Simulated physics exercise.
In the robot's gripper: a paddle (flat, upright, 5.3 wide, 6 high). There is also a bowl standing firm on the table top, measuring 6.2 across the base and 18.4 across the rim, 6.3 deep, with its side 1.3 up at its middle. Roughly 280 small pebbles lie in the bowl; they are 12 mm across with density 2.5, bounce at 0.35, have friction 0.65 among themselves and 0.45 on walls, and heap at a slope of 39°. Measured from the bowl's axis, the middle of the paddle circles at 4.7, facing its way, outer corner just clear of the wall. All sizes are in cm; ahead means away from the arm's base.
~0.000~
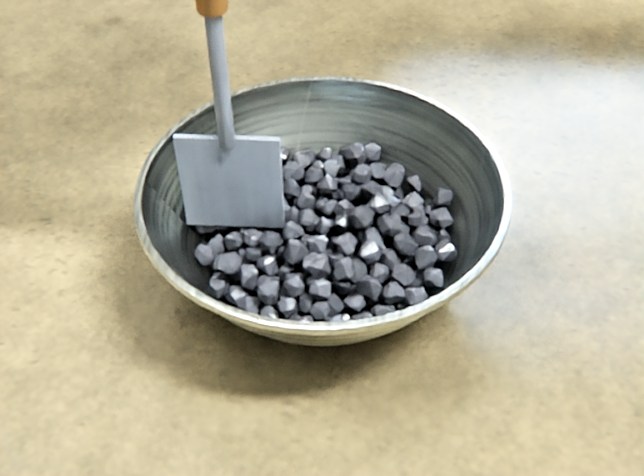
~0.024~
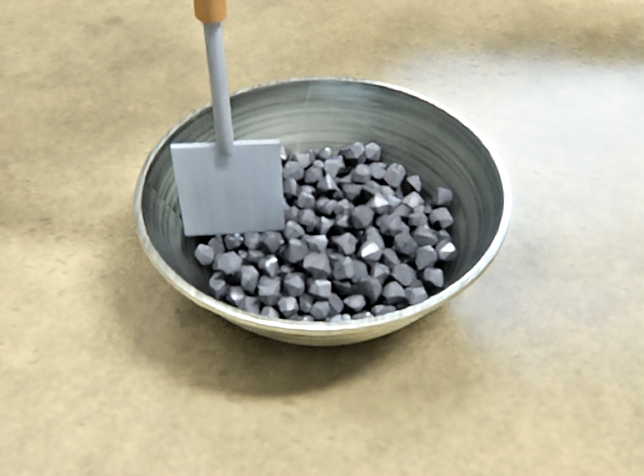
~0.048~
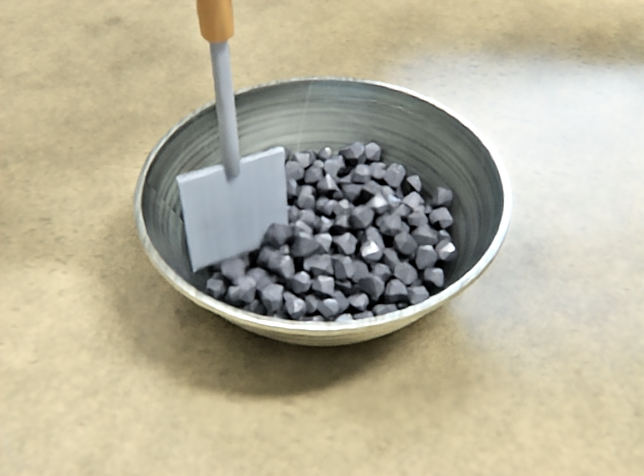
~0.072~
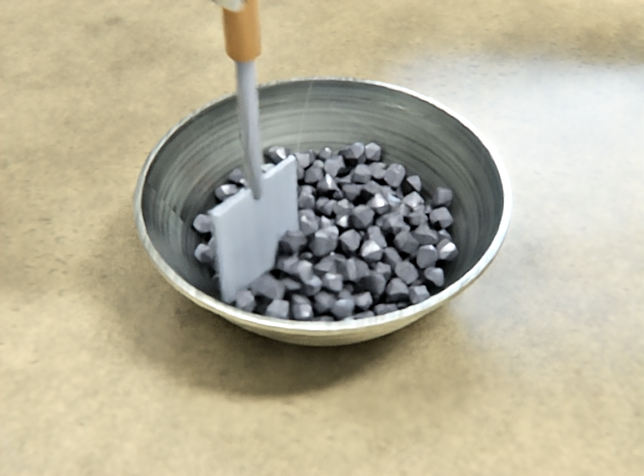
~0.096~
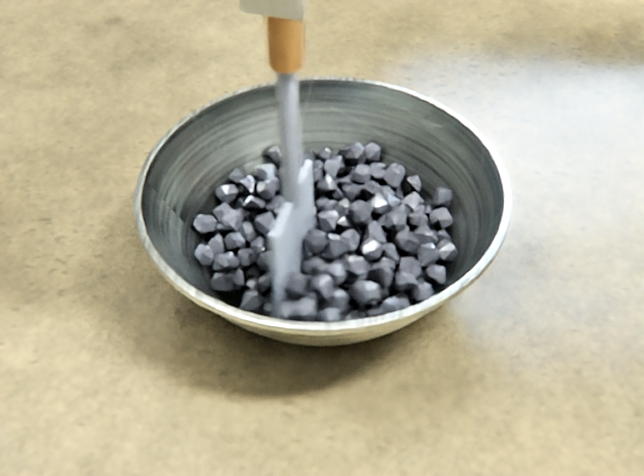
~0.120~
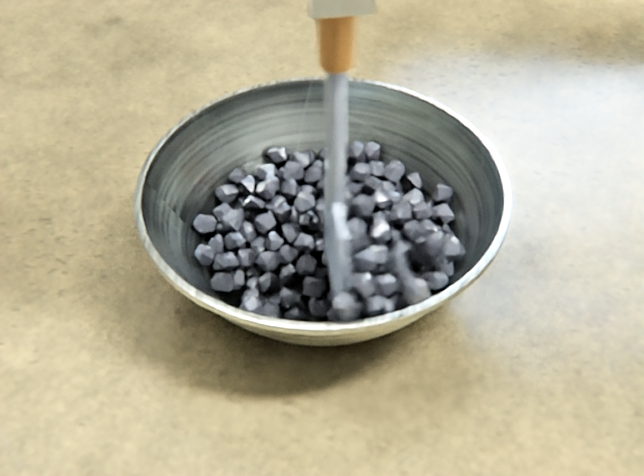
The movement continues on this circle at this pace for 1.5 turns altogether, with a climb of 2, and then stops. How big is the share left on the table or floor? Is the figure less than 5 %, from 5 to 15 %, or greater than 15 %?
The figure is greater than 15 %.
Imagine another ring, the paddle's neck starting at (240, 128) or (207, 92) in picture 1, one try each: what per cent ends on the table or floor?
Roughly 40 and 0 per cent.
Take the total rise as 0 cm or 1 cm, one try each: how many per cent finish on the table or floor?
Estimates: 40 % and 25 %.
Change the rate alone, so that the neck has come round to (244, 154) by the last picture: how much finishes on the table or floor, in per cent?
Roughly 5 per cent.
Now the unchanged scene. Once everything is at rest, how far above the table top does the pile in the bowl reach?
It reaches some 4.5 cm above the table.
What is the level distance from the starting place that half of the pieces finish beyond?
Some 2 centimetres or so.
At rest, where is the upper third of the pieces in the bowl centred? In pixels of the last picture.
Looks like roughly (308, 222) to me.
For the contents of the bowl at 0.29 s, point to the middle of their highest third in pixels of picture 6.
At about (304, 148).
By 0.29 s, 268° round, highest piece 16 above the table; 248 in the bowl, 7 on the table or floor, 25 in flight or on the tool.
By 0.45 s, 76° round, highest piece 10 above the table; 215 in the bowl, 43 on the table or floor, 22 in flight or on the tool.
By 0.74 s, 180° round, highest piece 4 above the table; 214 in the bowl, 66 on the table or floor.
By 1.44 s, 180° round, highest piece 4 above the table; 214 in the bowl, 66 on the table or floor.
Final count, 214 in the bowl, 66 on the table or floor. That is 24 % on the table or floor.
